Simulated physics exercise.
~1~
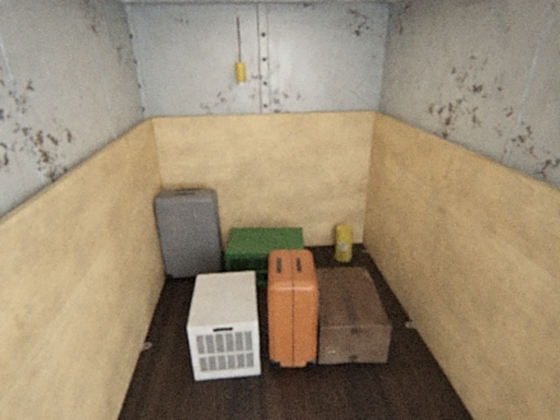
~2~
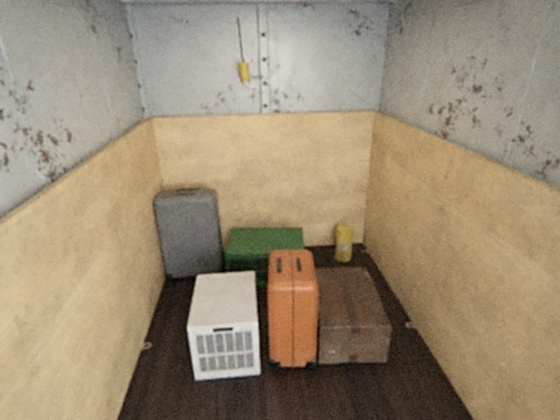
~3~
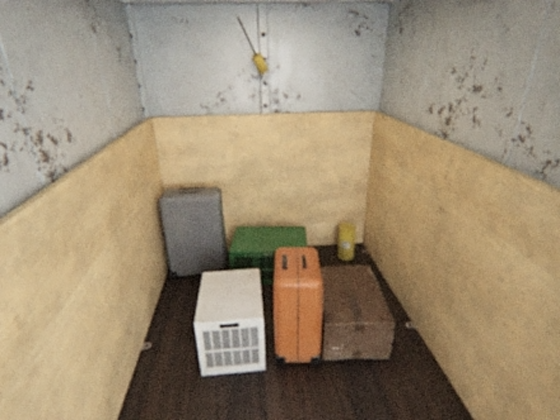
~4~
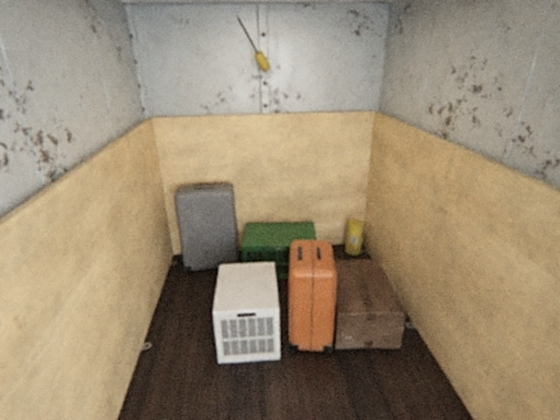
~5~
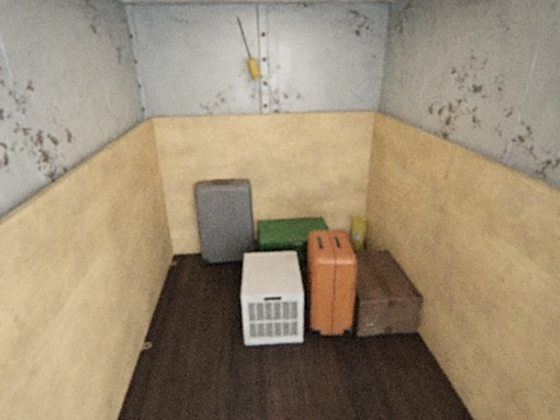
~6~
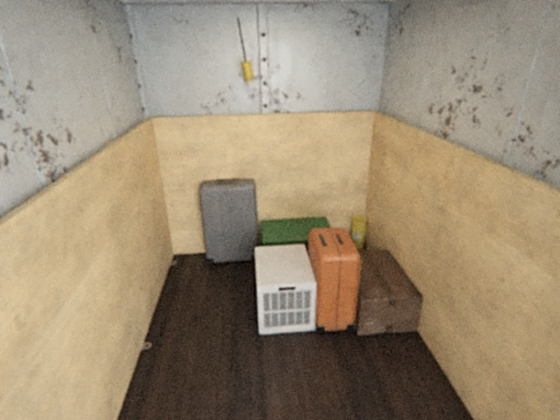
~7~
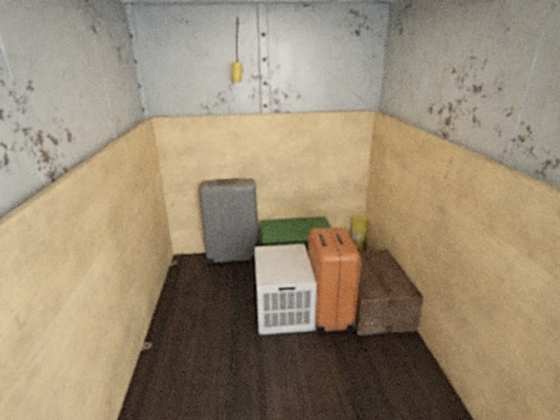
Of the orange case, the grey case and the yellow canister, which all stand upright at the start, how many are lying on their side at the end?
None of them are lying on their side, as the orange case, the grey case and the yellow canister all still stand upright at the end.
